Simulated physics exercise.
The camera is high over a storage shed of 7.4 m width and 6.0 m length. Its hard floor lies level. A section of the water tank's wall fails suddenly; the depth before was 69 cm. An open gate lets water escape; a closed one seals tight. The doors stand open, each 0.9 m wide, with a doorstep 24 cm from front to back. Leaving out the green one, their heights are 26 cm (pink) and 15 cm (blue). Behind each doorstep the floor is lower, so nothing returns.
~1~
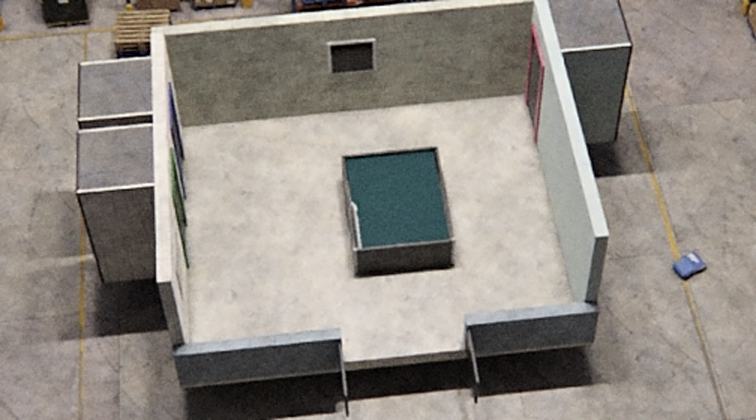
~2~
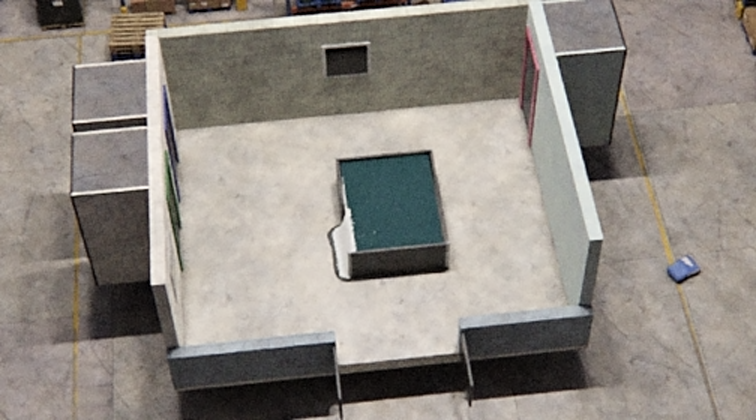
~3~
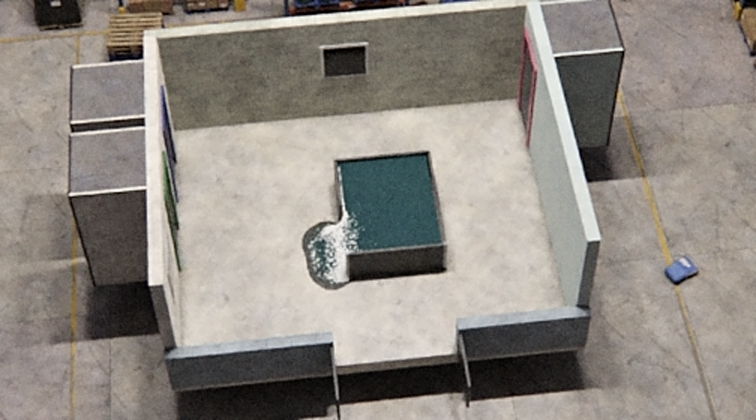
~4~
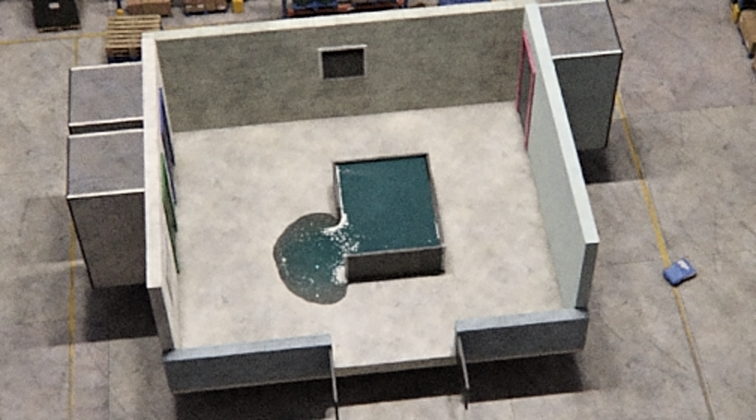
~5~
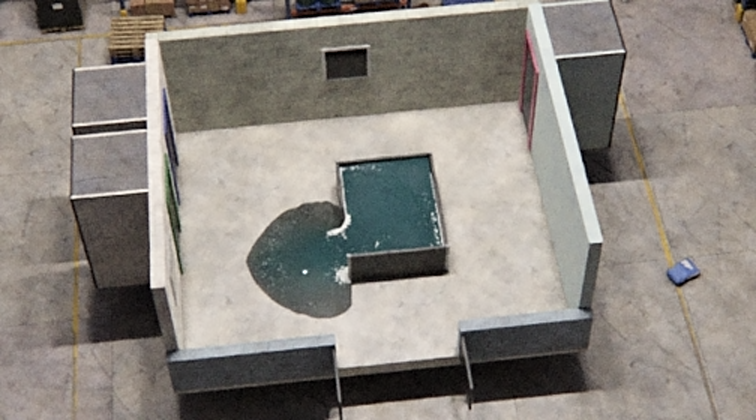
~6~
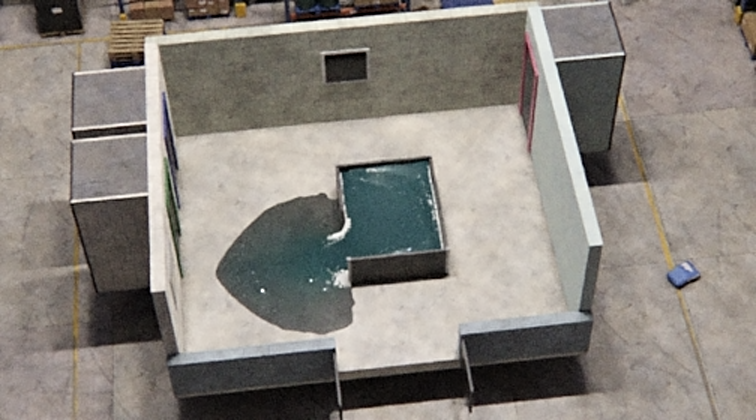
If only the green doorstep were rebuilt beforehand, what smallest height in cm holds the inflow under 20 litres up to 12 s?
About 22 cm.
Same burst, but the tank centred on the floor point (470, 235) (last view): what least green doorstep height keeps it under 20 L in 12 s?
Then roughly 15 cm.
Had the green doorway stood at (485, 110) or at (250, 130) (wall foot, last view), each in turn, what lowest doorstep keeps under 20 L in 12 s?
About 7.5 and 10.5 cm.
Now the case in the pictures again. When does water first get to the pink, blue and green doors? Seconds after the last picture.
Arrival: Pink 6.5 s, blue 1.0 s, green 0.3 s.
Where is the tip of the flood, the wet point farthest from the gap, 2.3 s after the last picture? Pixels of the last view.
At about (176, 139).
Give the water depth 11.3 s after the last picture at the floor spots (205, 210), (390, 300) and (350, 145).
In that order: 8, 3 and 4 cm.
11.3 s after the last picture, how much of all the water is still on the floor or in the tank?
Roughly 92 in a hundred.
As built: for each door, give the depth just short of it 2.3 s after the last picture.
In cm: Pink 0, blue 12, green 22.
Then, 0.7 s after the last picture water covers 30 % of the floor, deepest (34 cm) near (337, 267); 24 cm at the green door, 0 litres in over its 21 cm doorstep.
Then, 2.3 s after the last picture water covers 35 % of the floor, deepest (32 cm) near (183, 313); 22 cm at the green door, 24 litres in over its 21 cm doorstep.
Then, 11.3 s after the last picture water covers 100 % of the floor, deepest (11 cm) near (518, 137); 8 cm at the green door, 27 litres in over its 21 cm doorstep.
At the green door as built, the water peaked near 29 cm, 1.1 s after the last picture.
Run again over the same 12 s with other heights there, 51 litres in over 18.5 cm, 7 litres over 25 cm. The limit of 20 litres is kept from about 22 cm up.
